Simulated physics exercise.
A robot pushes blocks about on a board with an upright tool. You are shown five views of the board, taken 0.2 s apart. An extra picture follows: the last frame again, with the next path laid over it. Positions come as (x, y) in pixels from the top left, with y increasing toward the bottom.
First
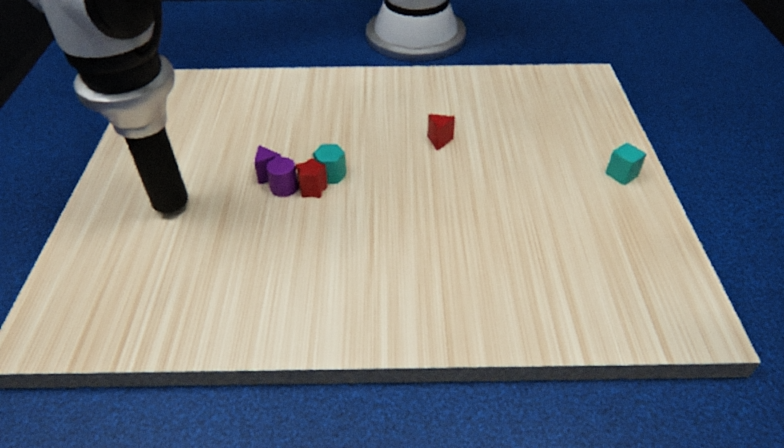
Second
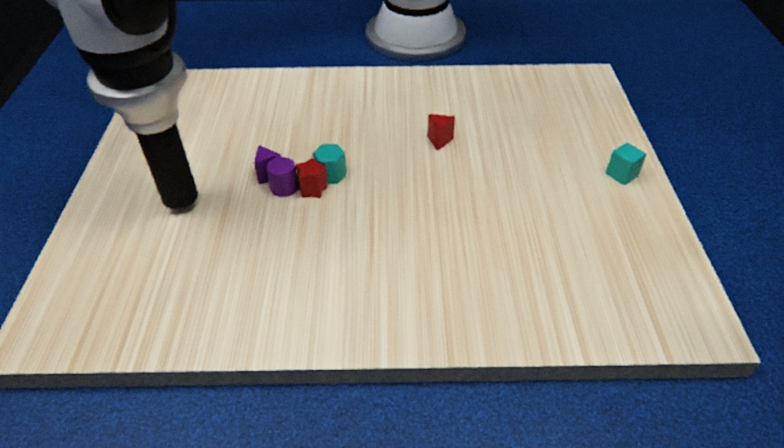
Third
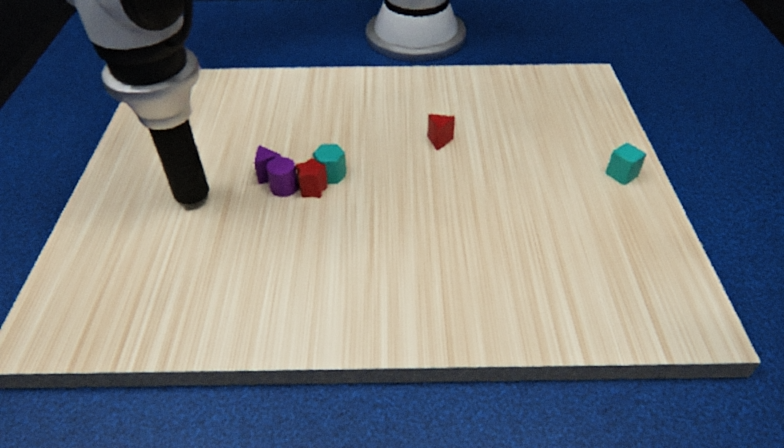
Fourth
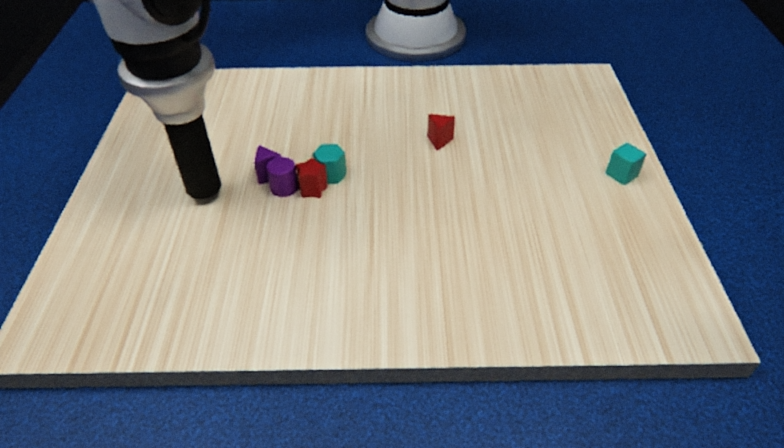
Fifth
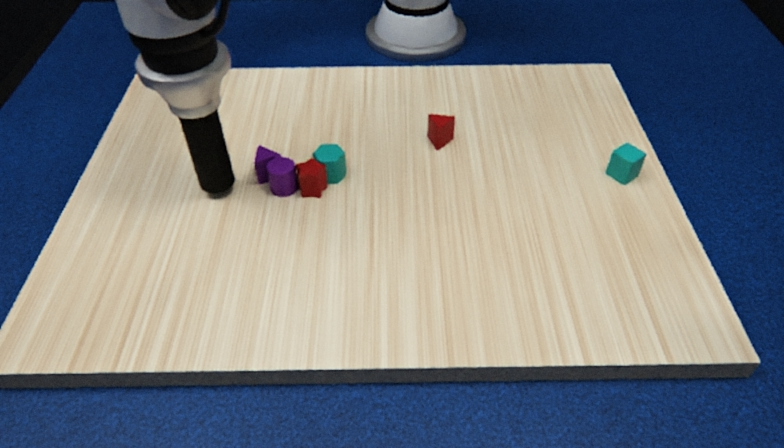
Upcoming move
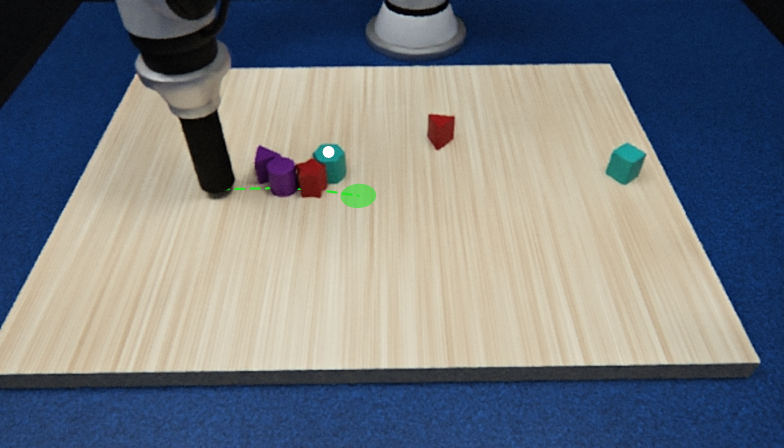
On a pale wooden board, a robot's upright black tool moving slightly right toward a cluster of purple, red and turquoise blocks, all still.
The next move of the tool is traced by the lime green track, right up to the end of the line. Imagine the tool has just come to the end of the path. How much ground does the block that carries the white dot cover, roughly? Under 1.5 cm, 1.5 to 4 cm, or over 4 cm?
Net shift: 1.5 to 4 cm.
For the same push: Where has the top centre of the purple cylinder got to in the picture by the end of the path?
Near (388, 165).
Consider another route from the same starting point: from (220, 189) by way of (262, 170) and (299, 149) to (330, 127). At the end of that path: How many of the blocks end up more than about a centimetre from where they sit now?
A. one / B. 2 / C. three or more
A (one)
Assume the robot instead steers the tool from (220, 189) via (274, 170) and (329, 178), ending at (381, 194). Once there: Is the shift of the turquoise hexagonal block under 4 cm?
Short answer: No.
The line goes from (220, 189) over (267, 188) and (313, 190) to (358, 196); the dot is on the turquoise hexagonal block.
What follows on the original path. One third of the way, tool (265, 181); purple triangular piece (276, 150), turned 70° anticlockwise; purple cylinder (295, 165); red star block (323, 168); turquoise hexagonal block (335, 151), turned 20° anticlockwise.
Two thirds of the way, tool (312, 182); purple triangular piece (283, 149), turned 95° anticlockwise; purple cylinder (342, 166); red star block (364, 175), turned 50° clockwise; turquoise hexagonal block (344, 147), turned 55° anticlockwise.
At the end, tool (358, 188); purple triangular piece (283, 149), turned 95° anticlockwise; purple cylinder (388, 165); red star block (395, 182), turned 90° clockwise; turquoise hexagonal block (344, 147), turned 55° anticlockwise.
